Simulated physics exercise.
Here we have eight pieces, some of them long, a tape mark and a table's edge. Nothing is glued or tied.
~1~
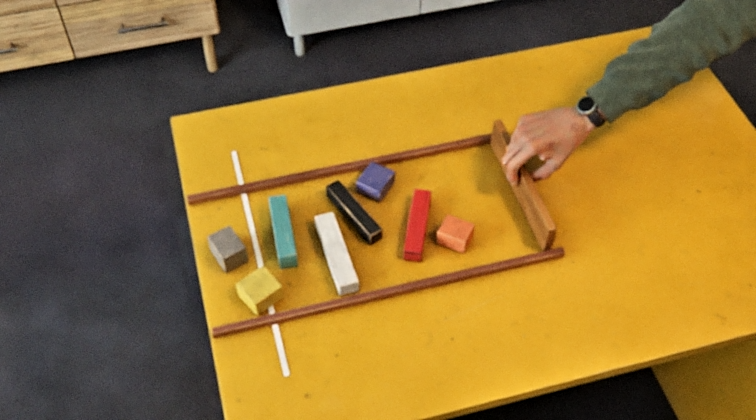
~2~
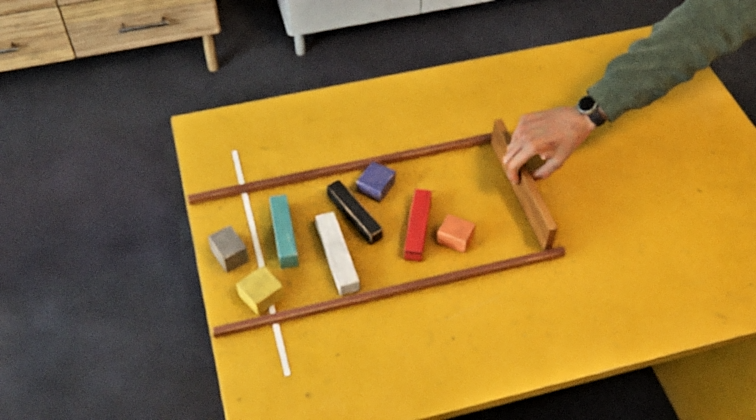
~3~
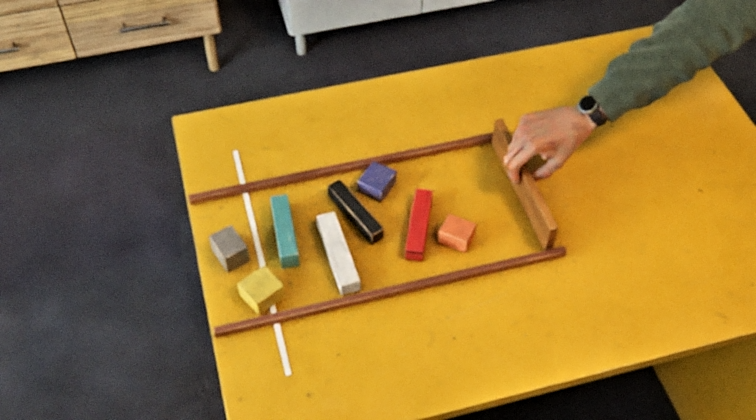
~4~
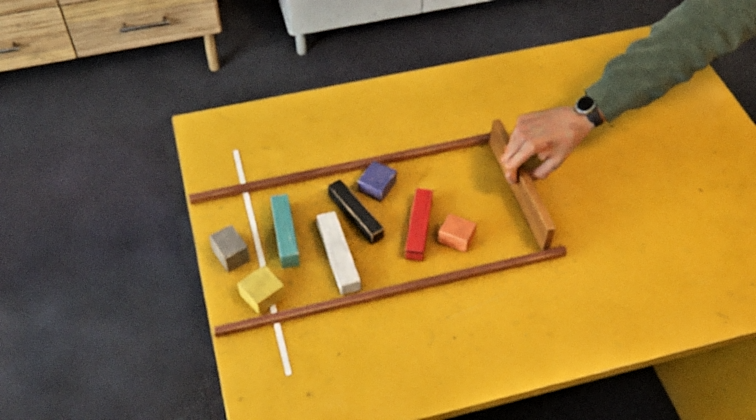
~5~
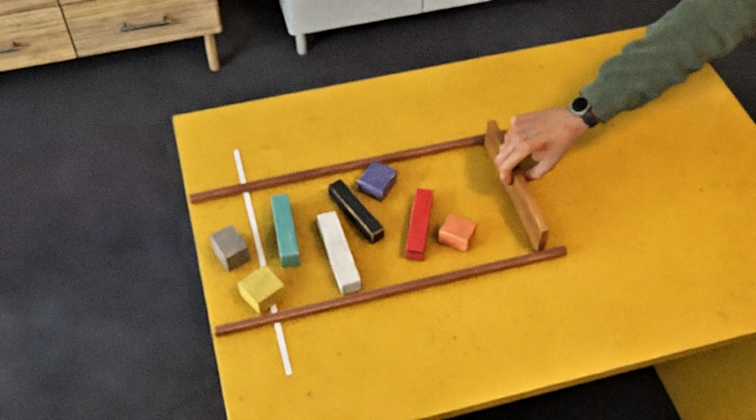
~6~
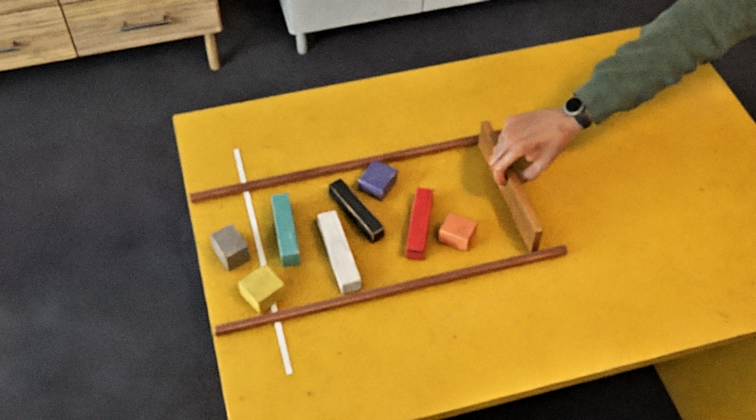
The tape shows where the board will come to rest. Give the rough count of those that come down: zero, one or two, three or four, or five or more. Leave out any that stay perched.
In the end the number that fall off is three or four.
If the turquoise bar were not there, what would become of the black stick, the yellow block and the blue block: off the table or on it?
The black stick is kept; the yellow block is lost; the blue block stays on.
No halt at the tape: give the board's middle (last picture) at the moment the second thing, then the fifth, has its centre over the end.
Its middle is around (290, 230) and later (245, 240).
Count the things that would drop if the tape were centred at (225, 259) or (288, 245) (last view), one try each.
Down on the floor: 5 and 1.
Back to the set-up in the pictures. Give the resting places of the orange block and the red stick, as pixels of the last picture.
First (249, 286), then (235, 256).
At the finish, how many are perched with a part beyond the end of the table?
That would be 0.
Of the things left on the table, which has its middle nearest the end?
It is the black stick.
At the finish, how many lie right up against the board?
That makes 3.
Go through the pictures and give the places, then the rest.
Grey block (228, 249); yellow block (260, 291); turquoise bar (283, 231); board (521, 184); tape (258, 253), in the first frame.
Yellow block (261, 290); black stick (355, 212), in the second frame.
Turquoise bar (285, 231); blue block (377, 182), in the third frame.
Grey block (230, 249); board (520, 183), in the fourth frame.
Yellow block (263, 289); red stick (420, 223), in the fifth frame.
Grey block (231, 248); yellow block (263, 289); turquoise bar (286, 229); board (509, 185); tape (260, 251), in the sixth frame.
Early on, none off yet; grey block at rest near (231, 248); yellow block at rest near (263, 289); turquoise bar at rest near (286, 229).
A while later, none off yet; grey block at rest near (231, 248); yellow block at rest near (263, 289); turquoise bar moving near (280, 231).
Further along, none off yet; grey block travelled about its own width near (197, 254); yellow block travelled about its own width near (223, 294); turquoise bar travelled about its own width near (217, 243).
Finally, the number that fall off is three or four; lost, white bar, turquoise bar, yellow block and grey block.
